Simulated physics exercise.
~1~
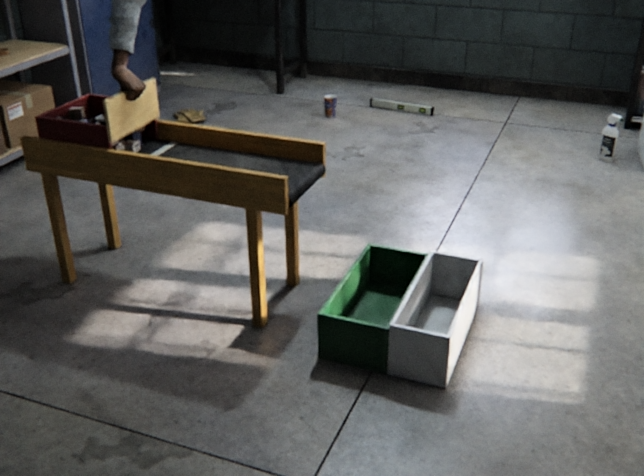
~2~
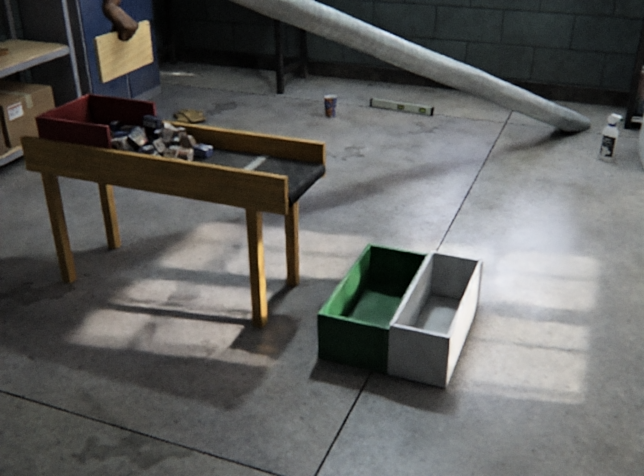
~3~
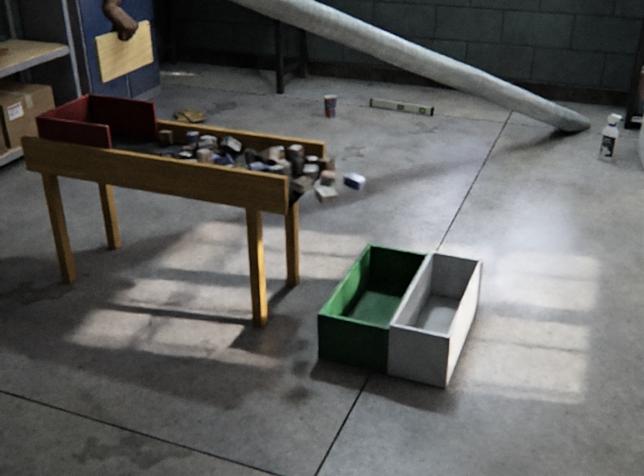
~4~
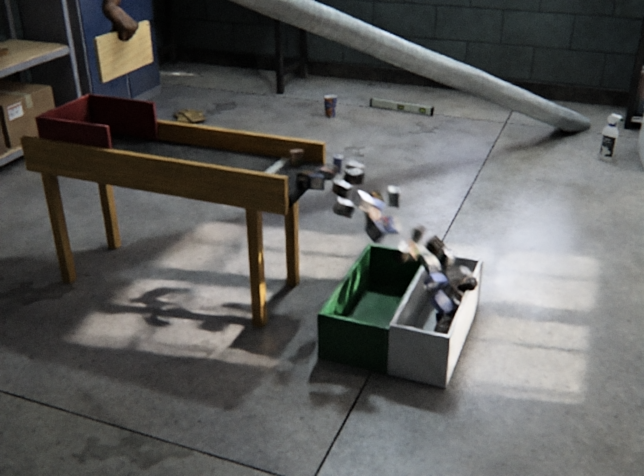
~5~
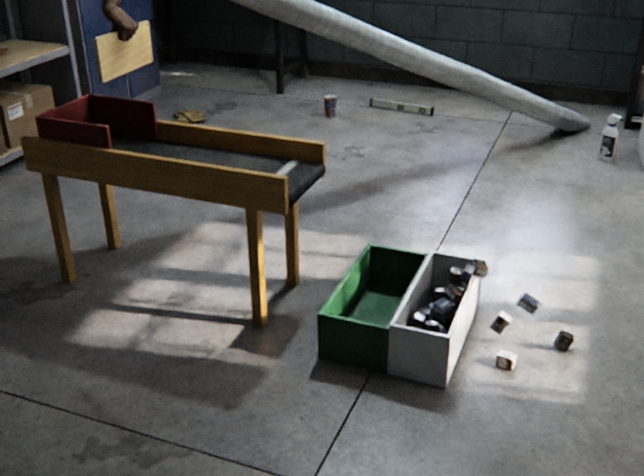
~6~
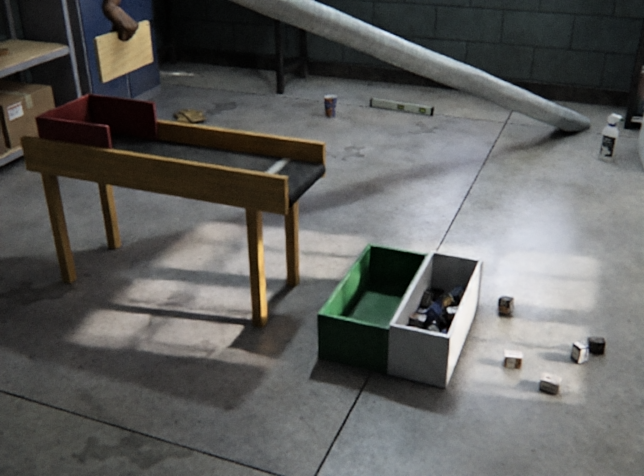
In a workshop, small cartons ride a belt rightward and drop mostly into a white tub.
